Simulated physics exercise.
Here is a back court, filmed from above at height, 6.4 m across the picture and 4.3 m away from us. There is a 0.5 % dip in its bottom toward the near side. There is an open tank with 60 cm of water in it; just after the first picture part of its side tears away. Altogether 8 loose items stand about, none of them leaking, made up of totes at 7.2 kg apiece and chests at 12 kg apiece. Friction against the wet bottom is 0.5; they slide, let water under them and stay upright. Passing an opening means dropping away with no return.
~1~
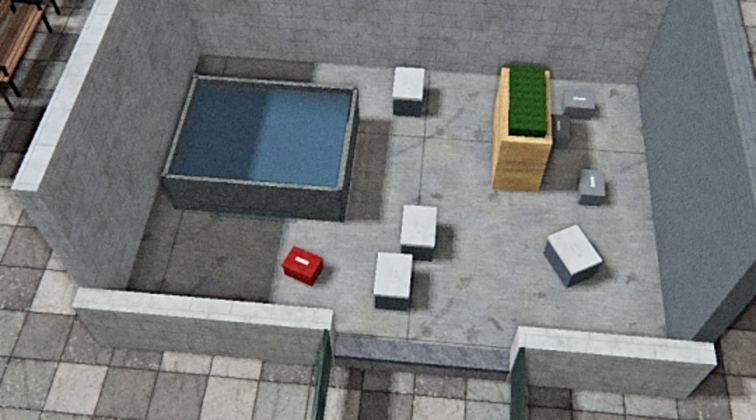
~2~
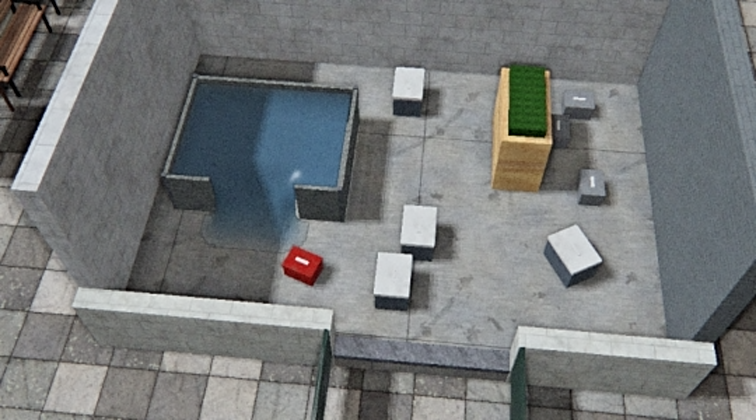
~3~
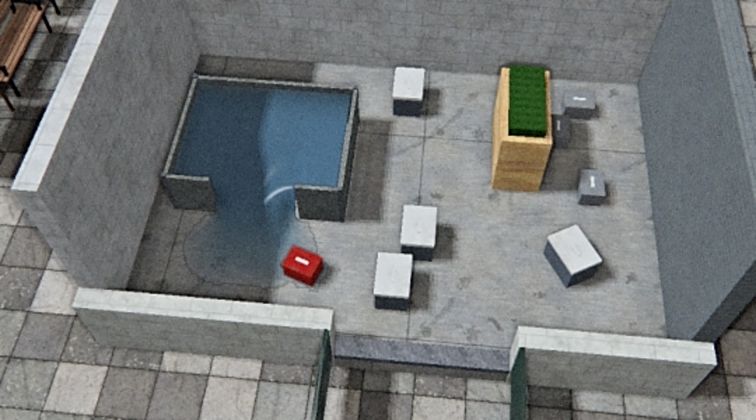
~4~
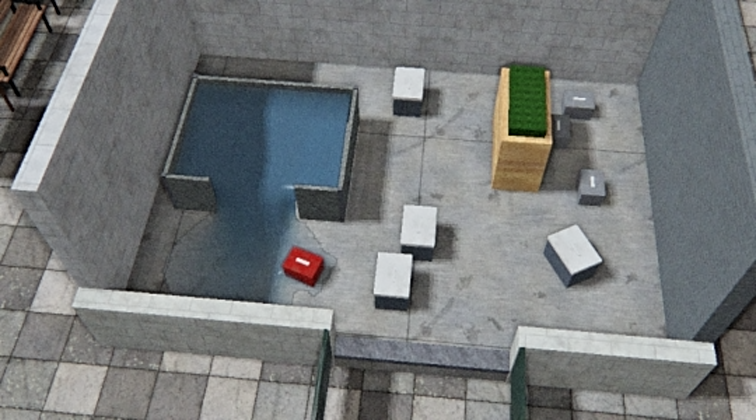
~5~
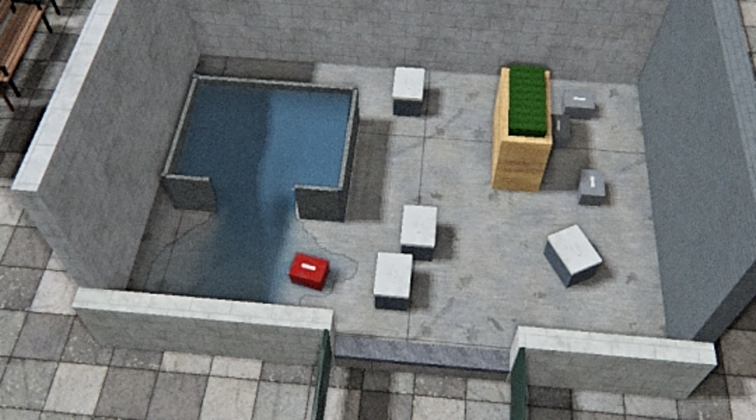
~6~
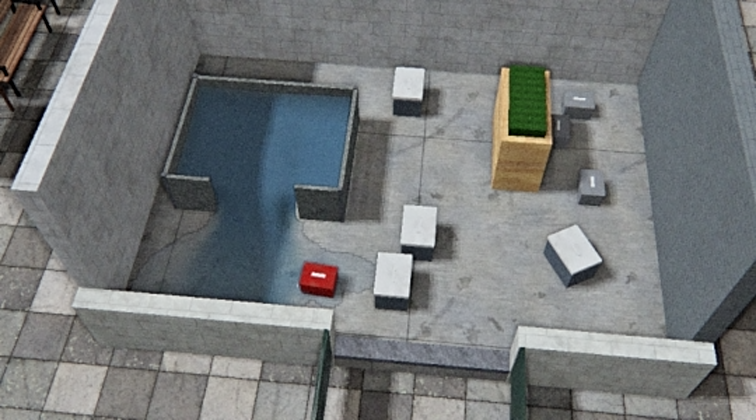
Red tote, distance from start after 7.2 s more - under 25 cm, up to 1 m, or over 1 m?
Over 1 m.
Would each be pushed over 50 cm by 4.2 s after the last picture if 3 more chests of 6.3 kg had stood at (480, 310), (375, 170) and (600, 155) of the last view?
First outside the limit, then inside the limit, then inside the limit.
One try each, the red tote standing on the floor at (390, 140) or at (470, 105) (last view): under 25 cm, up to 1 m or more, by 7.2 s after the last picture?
I'd expect that it remains where it was first and remains where it was second.
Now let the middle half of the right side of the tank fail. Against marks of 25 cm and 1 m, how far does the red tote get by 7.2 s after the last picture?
In that case the red tote holds its place.
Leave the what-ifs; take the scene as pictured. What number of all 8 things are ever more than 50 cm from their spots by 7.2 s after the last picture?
Tally: 5.
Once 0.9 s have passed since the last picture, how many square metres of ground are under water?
Around 9.0 m2 of it.
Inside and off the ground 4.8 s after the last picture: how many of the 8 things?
My tally comes to 3.
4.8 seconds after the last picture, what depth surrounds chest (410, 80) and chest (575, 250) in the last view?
Around 3 cm and 12 cm.
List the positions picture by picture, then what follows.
The first frame shows the red tote at (302, 261), on the bottom; 3.4 m2 under water; 0 of 8 have shifted.
The second frame shows the red tote at (302, 261), on the bottom; water covers 4.0 m2; 0 of 8 have shifted.
The third frame shows the red tote at (302, 261) rests on the ground; water covers 4.7 m2; 0 of 8 have shifted.
The fourth frame shows the red tote at (303, 262) rests on the ground; 5.6 m2 under water; 0 of 8 have shifted.
The fifth frame shows the red tote at (309, 267), on the bottom, 12 cm from its start; water covers 6.0 m2; 1 of 8 have shifted.
The sixth frame shows the red tote at (319, 275), on the bottom, 28 cm from its start; 6.3 m2 under water; 1 of 8 have shifted.
Then, 0.9 s after the last picture the red tote is near (380, 294), 1.0 m from its start, aground; 0 of 8 are out; 0 afloat.
Then, 2.8 s after the last picture the red tote is near (633, 318), 3.9 m from its start, aground; 0 of 8 are out; 0 afloat.
Then, 4.8 s after the last picture the red tote is near (642, 267), 4.0 m from its start, afloat; 0 of 8 are out; 3 afloat.
Then, 7.2 s after the last picture the red tote is near (609, 200), 3.9 m from its start, afloat; 0 of 8 are out; 6 afloat.
